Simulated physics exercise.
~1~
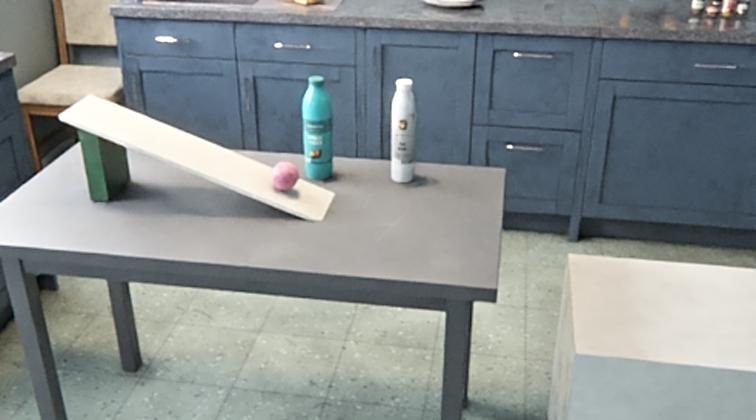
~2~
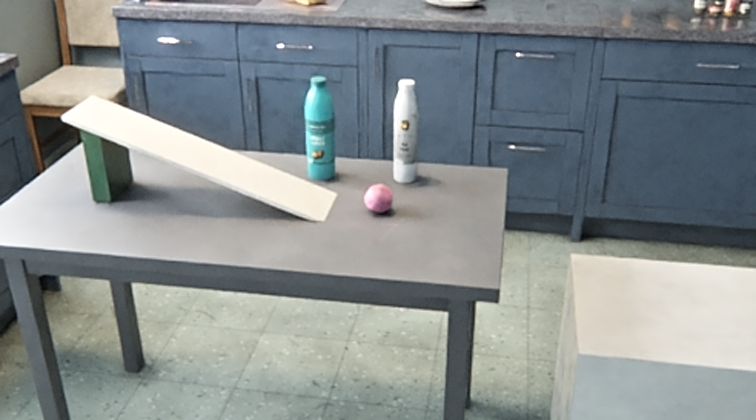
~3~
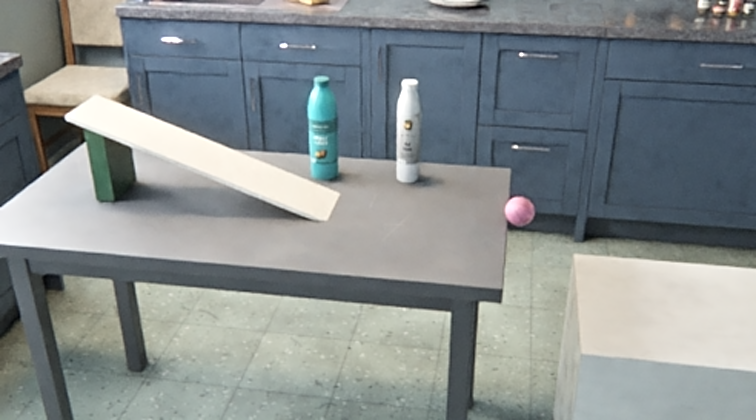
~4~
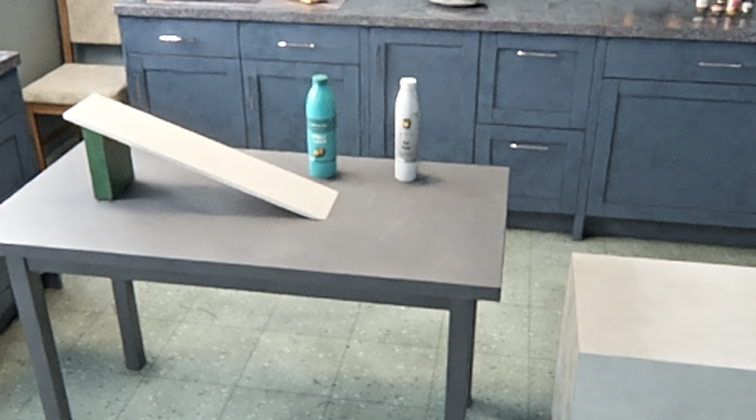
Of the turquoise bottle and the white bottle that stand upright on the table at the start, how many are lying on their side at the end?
None of them are lying down. The turquoise bottle and the white bottle are both still standing upright at the end.
